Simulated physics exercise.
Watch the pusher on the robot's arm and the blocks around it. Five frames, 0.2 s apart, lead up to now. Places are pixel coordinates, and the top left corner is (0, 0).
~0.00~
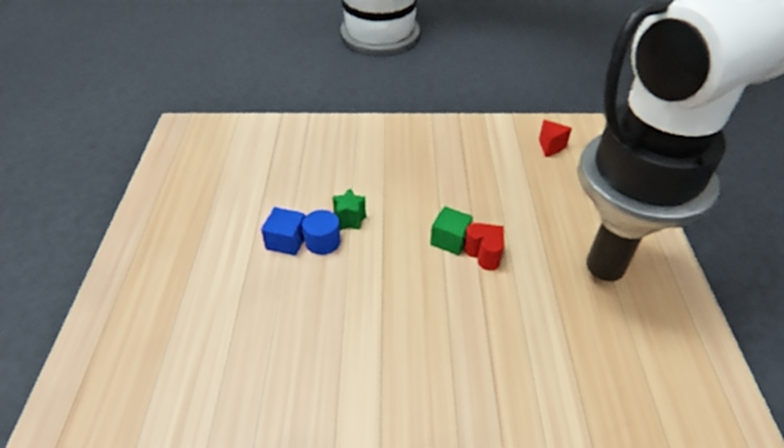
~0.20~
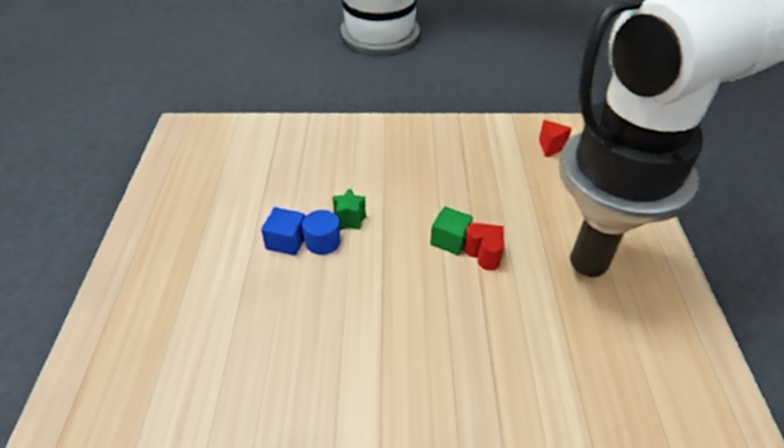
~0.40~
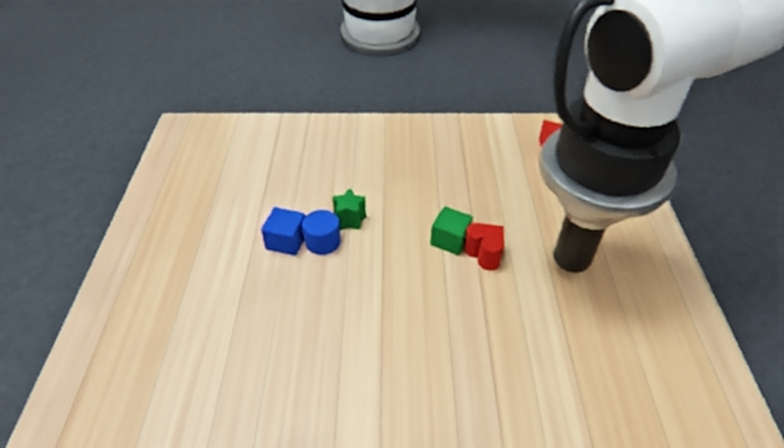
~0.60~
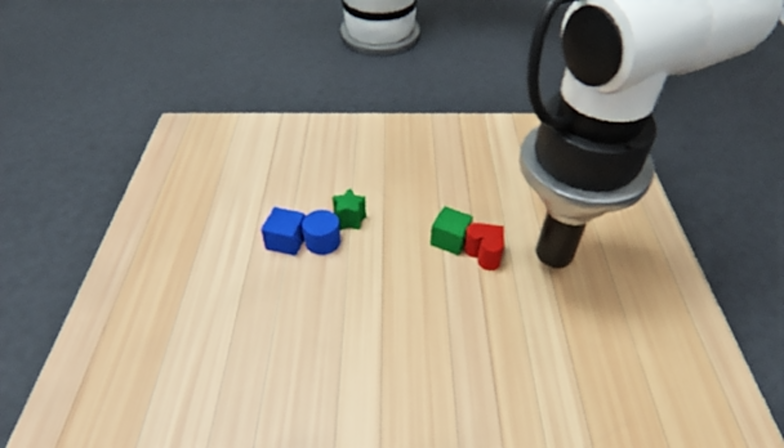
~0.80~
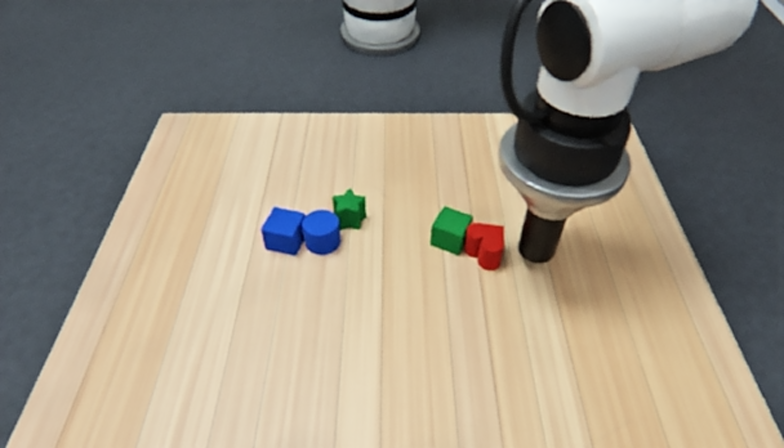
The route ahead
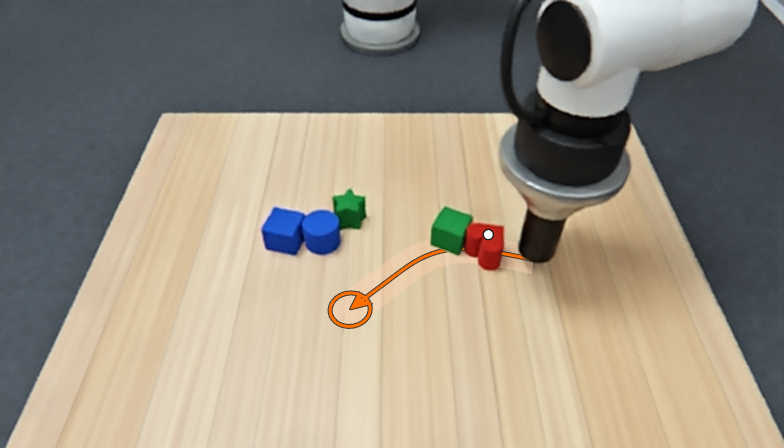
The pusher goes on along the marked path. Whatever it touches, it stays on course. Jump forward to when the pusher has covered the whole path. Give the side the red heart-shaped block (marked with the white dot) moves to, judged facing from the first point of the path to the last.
The answer is right: Facing from the path's start to its end, that's where the red heart-shaped block shifts.
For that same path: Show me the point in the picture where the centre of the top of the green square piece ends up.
Just about (418, 210).
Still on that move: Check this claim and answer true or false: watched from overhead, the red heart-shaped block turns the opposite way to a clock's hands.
The statement is incorrect.
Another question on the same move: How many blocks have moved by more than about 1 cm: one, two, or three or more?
The result: Two blocks.
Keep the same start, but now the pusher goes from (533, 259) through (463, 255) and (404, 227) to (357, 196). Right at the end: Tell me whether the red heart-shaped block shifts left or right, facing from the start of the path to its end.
Seen from start to end, it moves left.
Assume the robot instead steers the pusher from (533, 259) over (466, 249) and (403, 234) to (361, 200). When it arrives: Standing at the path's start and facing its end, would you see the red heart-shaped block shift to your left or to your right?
The left.
Drawn move, from (533, 259) through (464, 249) and (404, 269) to (350, 309); the dot is on the red heart-shaped block.
What follows on the original path. One third of the way, pusher at (466, 240); green square piece at (425, 213), turned 40° clockwise; red heart-shaped block at (434, 236), turned 30° anticlockwise.
Two thirds of the way, pusher at (404, 260); green square piece at (418, 210), turned 45° clockwise; red heart-shaped block at (368, 253).
At the end, pusher at (349, 301); blue disc still; green square piece at (418, 210), turned 45° clockwise; red heart-shaped block at (335, 261), turned 40° clockwise.
